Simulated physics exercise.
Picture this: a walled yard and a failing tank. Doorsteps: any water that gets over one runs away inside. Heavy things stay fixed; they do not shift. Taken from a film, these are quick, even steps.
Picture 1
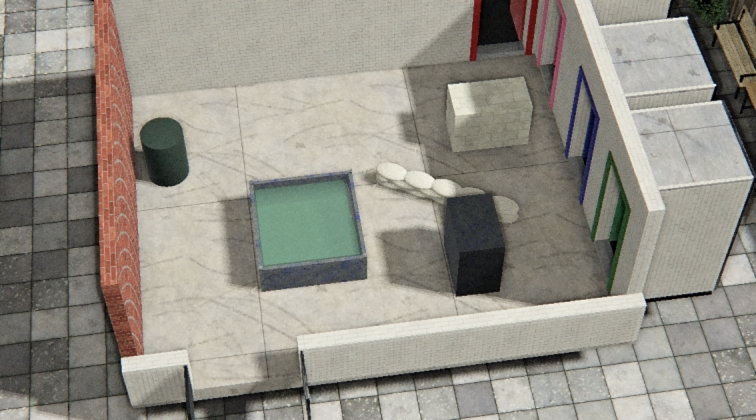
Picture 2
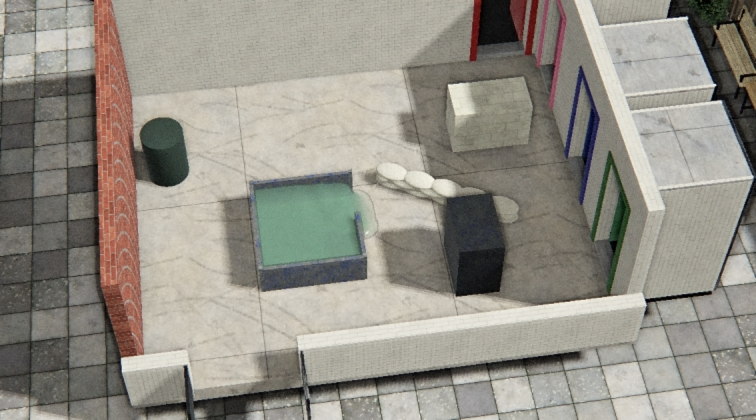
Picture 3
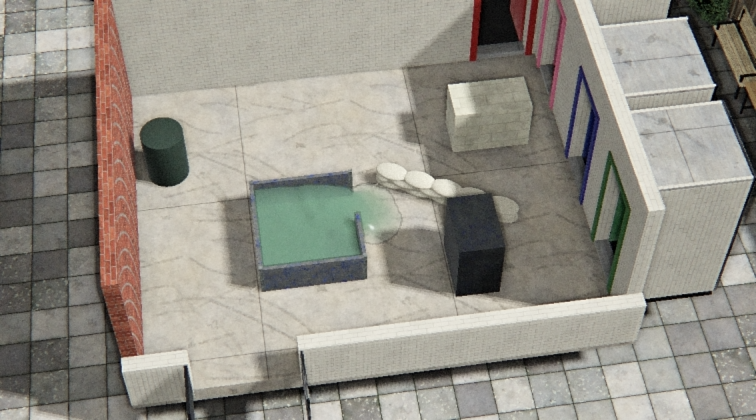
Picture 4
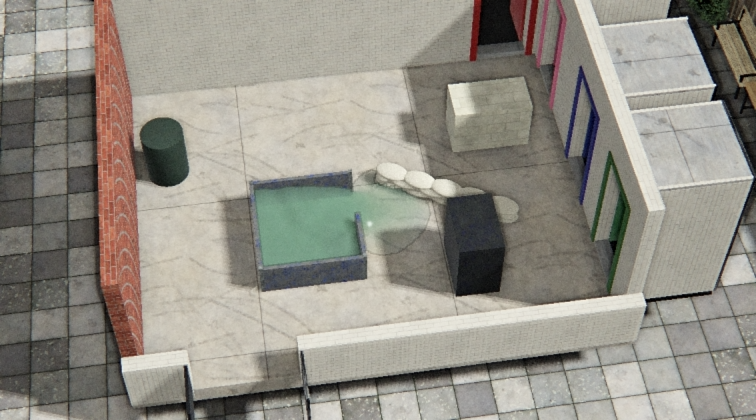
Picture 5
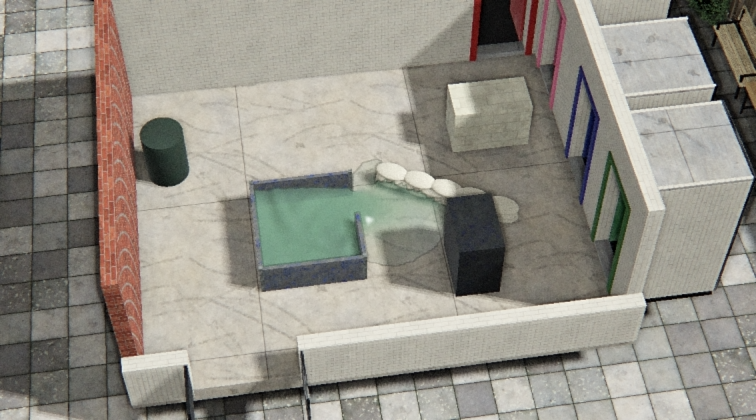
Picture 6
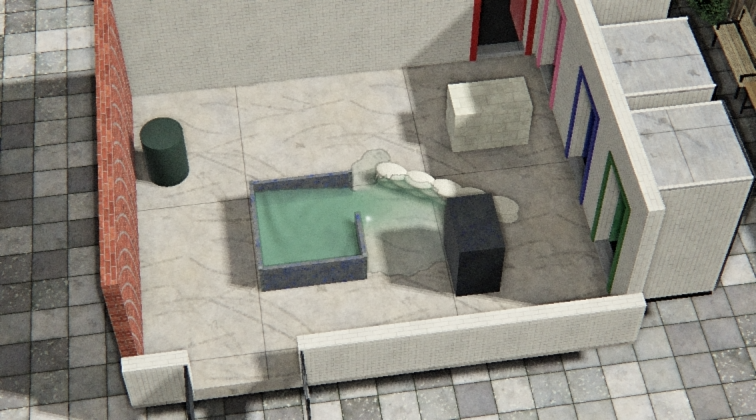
A walled yard with a pale stone floor is seen from above at an angle, and the view stays still. A square tank of green water sits near the middle, with a dark green cylinder to its left, a row of white rounded shapes and a black block to its right, and a pale block behind. Water pours through a gap in the tank's right side and spreads rightward toward the white shapes and black block.
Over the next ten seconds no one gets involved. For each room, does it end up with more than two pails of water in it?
Room by room: The blue door: No; the green door: Yes; the red door: No; the pink door: No.
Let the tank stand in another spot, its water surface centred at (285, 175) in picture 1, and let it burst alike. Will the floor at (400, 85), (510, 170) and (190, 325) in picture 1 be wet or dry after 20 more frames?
As listed: Reached, reached, untouched.
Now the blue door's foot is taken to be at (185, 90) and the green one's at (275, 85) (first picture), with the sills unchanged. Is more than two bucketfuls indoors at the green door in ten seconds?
That green one comes up short.
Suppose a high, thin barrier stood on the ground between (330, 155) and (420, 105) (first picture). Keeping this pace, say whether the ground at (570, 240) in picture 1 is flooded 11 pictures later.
Answer: That point is waterlogged.
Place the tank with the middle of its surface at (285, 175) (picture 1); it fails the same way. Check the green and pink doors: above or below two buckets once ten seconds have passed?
Green gets less, pink gets more.
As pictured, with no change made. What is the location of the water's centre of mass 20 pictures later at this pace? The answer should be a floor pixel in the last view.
That comes out near (390, 239).
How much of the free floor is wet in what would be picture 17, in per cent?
Around 20 in a hundred.
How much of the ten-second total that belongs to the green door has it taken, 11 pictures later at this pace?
My guess is about 10 %.
A moment on, water covers 10 % of the floor; the blue door not reached, the green door not reached, the red door not reached, the pink door not reached.
Next, water covers 20 % of the floor; the blue door not reached, the green door under two buckets in, the red door not reached, the pink door not reached.
Then, water covers 25 % of the floor; the blue door wet at the sill, nothing in, the green door over two buckets in, the red door not reached, the pink door not reached.
Later, water covers 45 % of the floor; the blue door wet at the sill, nothing in, the green door far over two buckets in, the red door not reached, the pink door not reached.
In the end, water covers 65 % of the floor; the blue door wet at the sill, nothing in, the green door far over two buckets in, the red door wet at the sill, nothing in, the pink door wet at the sill, nothing in.
